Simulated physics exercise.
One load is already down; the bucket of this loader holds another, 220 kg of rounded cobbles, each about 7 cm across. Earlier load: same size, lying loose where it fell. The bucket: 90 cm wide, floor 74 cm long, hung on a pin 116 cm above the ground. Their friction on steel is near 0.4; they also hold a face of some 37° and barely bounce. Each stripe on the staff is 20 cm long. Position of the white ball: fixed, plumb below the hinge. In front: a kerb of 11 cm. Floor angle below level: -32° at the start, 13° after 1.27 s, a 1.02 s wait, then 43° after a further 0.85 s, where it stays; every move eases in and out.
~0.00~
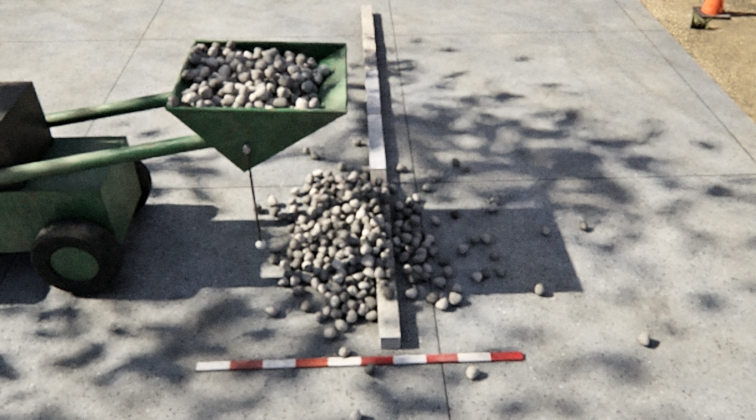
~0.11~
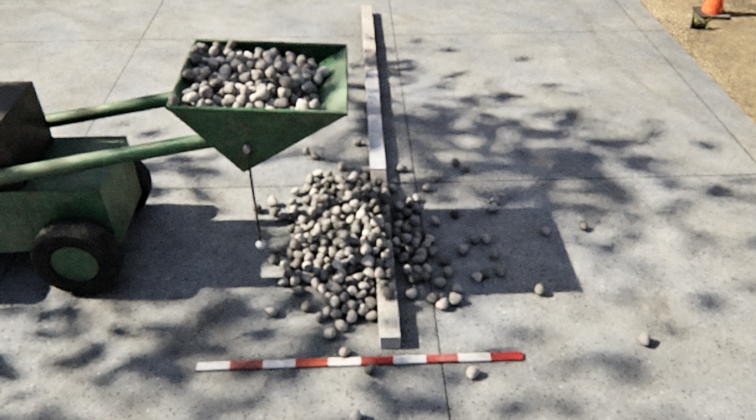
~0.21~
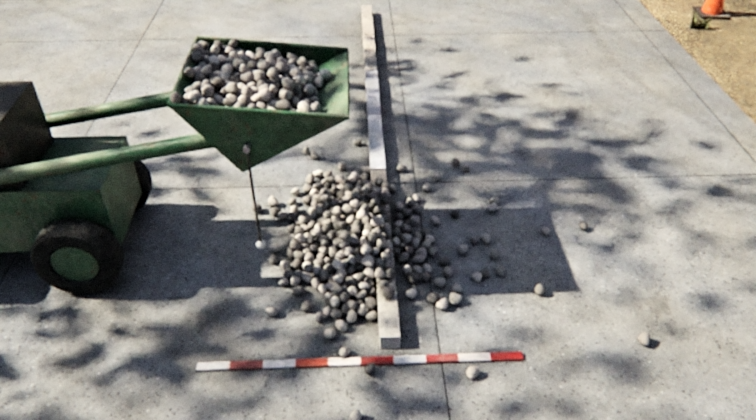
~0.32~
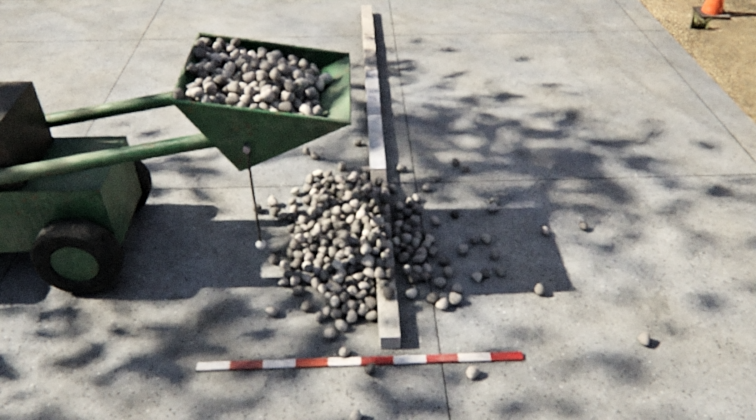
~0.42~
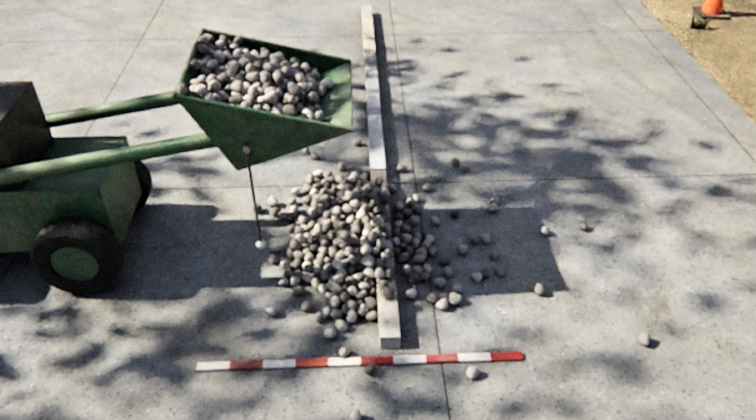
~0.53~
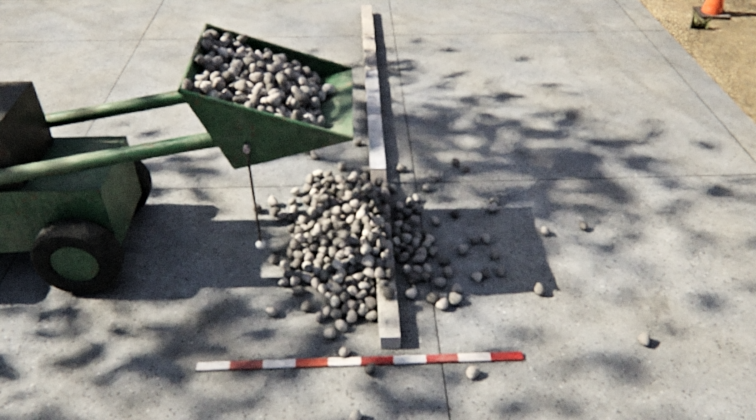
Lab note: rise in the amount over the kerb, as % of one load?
Approximately 51 %.
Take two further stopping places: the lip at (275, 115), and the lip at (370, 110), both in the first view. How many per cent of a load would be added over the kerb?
Around 0 percent, then around 70 percent.
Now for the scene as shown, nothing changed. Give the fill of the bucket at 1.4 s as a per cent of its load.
It holds some 100 percent.
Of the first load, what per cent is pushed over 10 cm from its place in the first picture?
Close to 10 in a hundred of them.
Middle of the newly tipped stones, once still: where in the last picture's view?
Middle: Approx. (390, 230) px.
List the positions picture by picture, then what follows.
In the first picture, the bucket is at -32°, its lip at (347, 112); the top of the load is at (218, 57). The earlier load is highest near (363, 214), 23 cm above ground level, 85 % on this side of the kerb, 15 % over the kerb.
In the second picture, the bucket is at -31°, its lip at (347, 114); the top of the load is at (218, 56); the stones move at 0.1 m/s on average.
In the third picture, lip at (349, 117), floor tilted -29°, highest stones at (219, 53); the stones move at 0.1 m/s on average.
In the fourth picture, the bucket is at -25°, its lip at (351, 123); the top of the load is at (217, 49); the stones move at 0.1 m/s on average.
In the fifth picture, the bucket is at -20°, its lip at (352, 131); the top of the load is at (213, 47); the stones move at 0.2 m/s on average.
In the sixth picture, lip at (353, 139), floor tilted -15°, highest stones at (215, 43); the stones move at 0.2 m/s on average.
After 0.9 s the floor is at 6°; in per cent of one load, 100 in the bucket, 85 on this side of the kerb, 15 over the kerb; the foremost stones are at (535, 249).
After 1.4 s the floor is at 13°; in per cent of one load, 99 in the bucket, 87 on this side of the kerb, 15 over the kerb; the foremost stones are at (535, 249).
After 3.6 s the floor is at 43°; in per cent of one load, 0 in the bucket, 137 on this side of the kerb, 63 over the kerb; the foremost stones are at (555, 252).
After 6.0 s the floor is at 43°; in per cent of one load, 0 in the bucket, 134 on this side of the kerb, 66 over the kerb; the foremost stones are at (555, 252). Net gain over the kerb, 51.
